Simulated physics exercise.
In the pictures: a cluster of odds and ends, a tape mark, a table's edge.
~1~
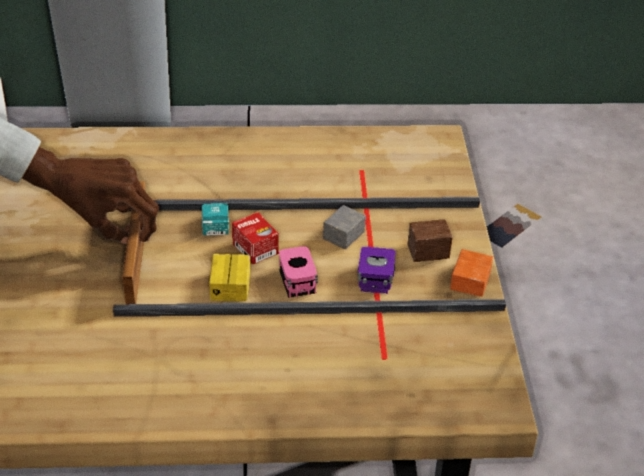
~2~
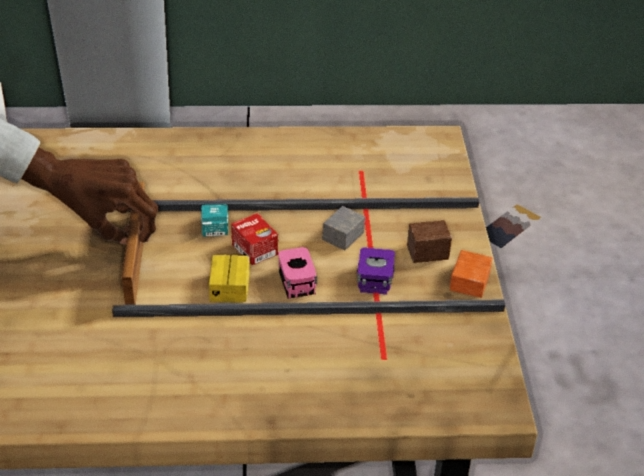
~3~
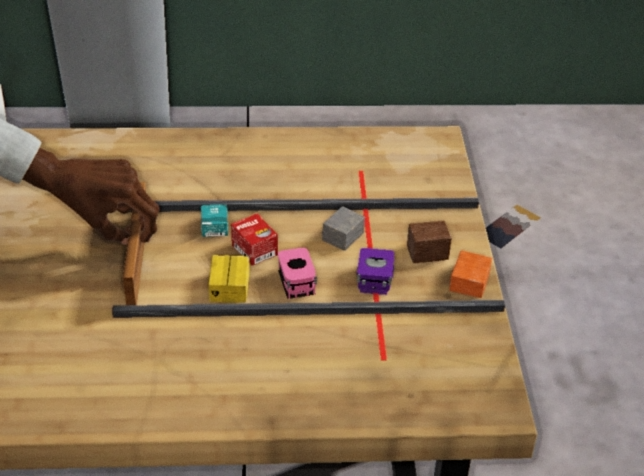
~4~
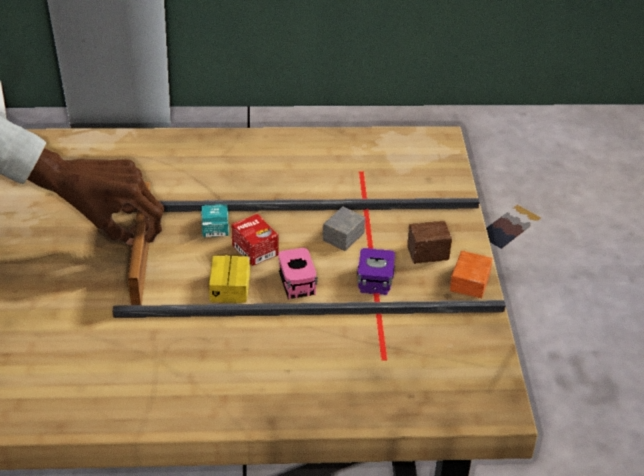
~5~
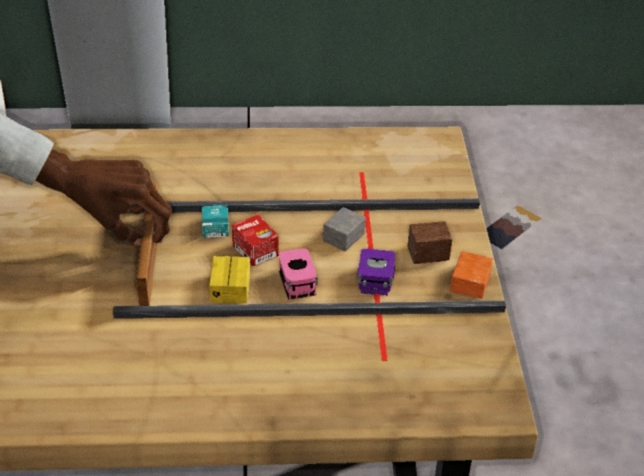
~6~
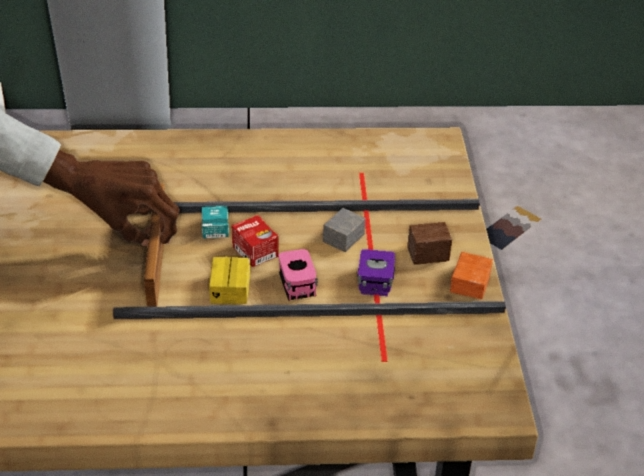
At the start, a hand holds an upright wooden board at the left end of two dark rails, with small colourful blocks and boxes spread between them and a red tape line crossing underneath. The board stays nearly still, then the hand slides it slightly right, while the objects remain in place.
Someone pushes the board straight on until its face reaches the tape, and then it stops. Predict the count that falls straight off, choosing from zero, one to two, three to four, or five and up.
I predict nothing comes down off the table.
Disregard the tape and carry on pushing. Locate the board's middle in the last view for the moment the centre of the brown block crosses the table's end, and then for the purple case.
The brown block puts it at (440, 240), the purple case at (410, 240).
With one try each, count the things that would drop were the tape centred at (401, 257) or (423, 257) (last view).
Well, you'd get 1 the first time and 2 the second time.
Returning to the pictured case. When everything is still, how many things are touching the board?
Number: 3.
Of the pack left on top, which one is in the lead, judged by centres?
Result - foremost is the orange block.
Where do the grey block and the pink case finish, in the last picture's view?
Final positions - grey block around (408, 226), pink case around (426, 273).
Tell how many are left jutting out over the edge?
1 overhanging.
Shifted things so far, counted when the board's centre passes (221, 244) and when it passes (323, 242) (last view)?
2 by the first point, 6 by the second.
A little later, none off yet; orange block at rest near (472, 275); brown block at rest near (430, 243); purple case at rest near (376, 273).
Next, none off yet; orange block at rest near (472, 275); brown block at rest near (430, 243); purple case shifted a little near (395, 272).
When it is over, the number that fall off is zero.
